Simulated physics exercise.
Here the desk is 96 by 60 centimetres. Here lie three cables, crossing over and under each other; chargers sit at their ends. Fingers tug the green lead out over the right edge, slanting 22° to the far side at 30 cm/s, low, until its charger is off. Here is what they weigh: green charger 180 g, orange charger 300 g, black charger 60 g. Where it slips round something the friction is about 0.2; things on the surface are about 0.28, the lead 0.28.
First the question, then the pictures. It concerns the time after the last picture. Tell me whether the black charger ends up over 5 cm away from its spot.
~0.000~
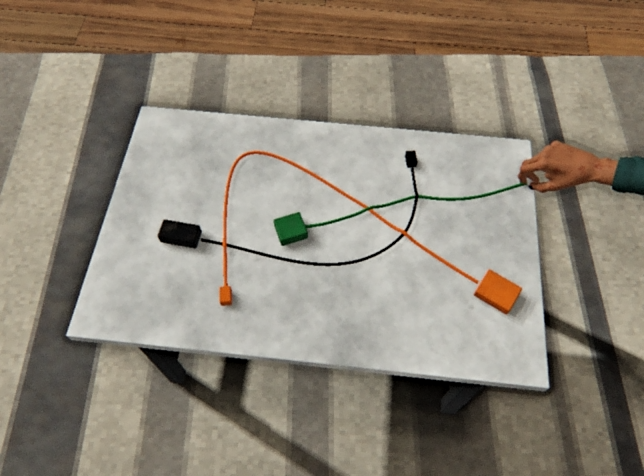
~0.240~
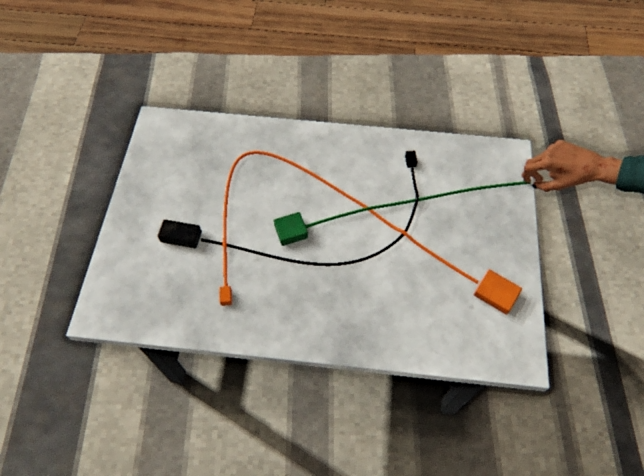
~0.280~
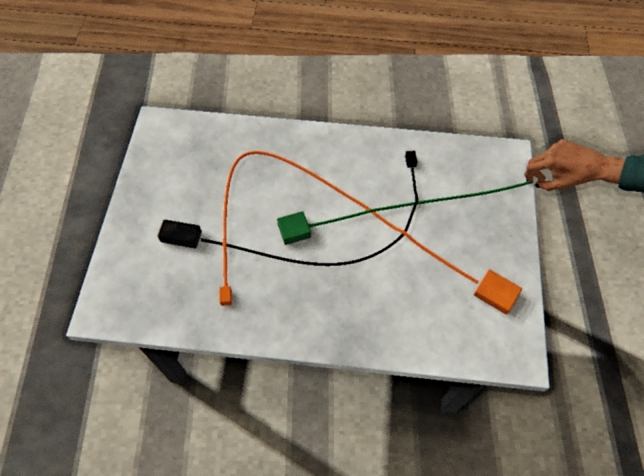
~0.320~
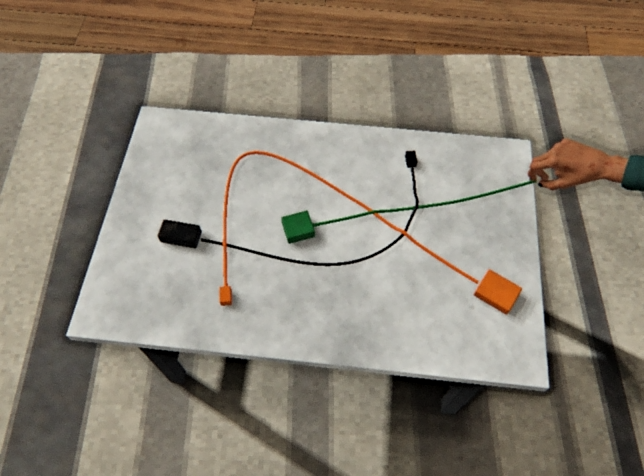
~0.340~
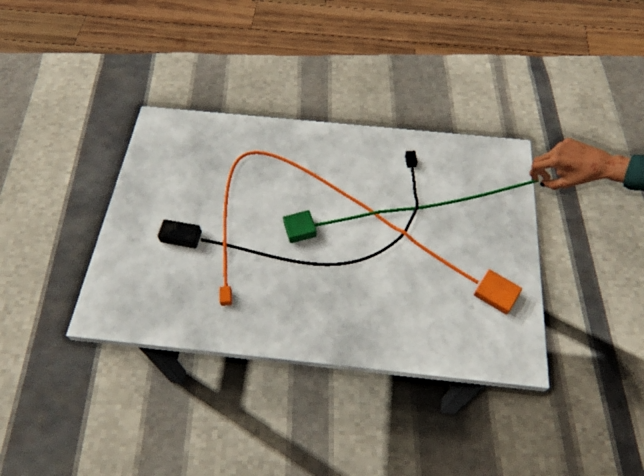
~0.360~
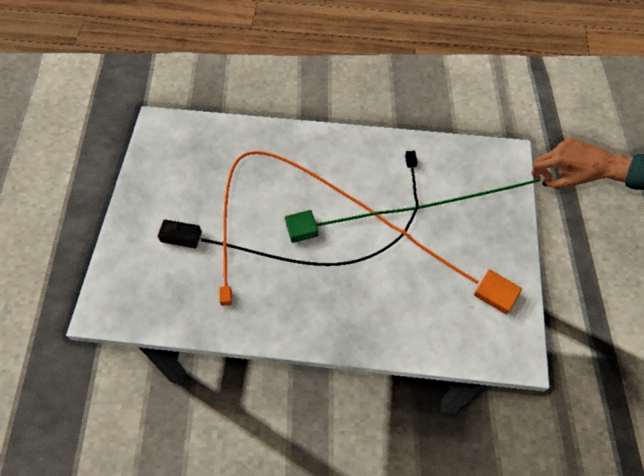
I expect it to wander from its spot.
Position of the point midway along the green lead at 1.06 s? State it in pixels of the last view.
Around (513, 183).
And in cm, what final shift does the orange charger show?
Net displacement of the orange charger: 0 cm.
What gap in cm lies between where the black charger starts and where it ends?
The black charger ends up off the top.
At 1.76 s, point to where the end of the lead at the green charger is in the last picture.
Around (495, 184).
By 1.1 s, the green lead's tail end at (407, 205); green charger 24 cm off its start.
By 1.8 s, the green lead's tail end at (495, 184); black charger 12 cm off its start, green charger 44 cm off its start, black plug 14 cm off its start.
By 2.4 s, the green lead has left the top; black charger 36 cm off its start at (343, 212), green charger over the edge, black plug over the edge.
By 3.1 s, the green lead has left the top; black charger over the edge, green charger over the edge, orange plug over the edge.
By 3.6 s, the green lead has left the top; black charger over the edge, green charger over the edge, orange plug over the edge, black plug over the edge.
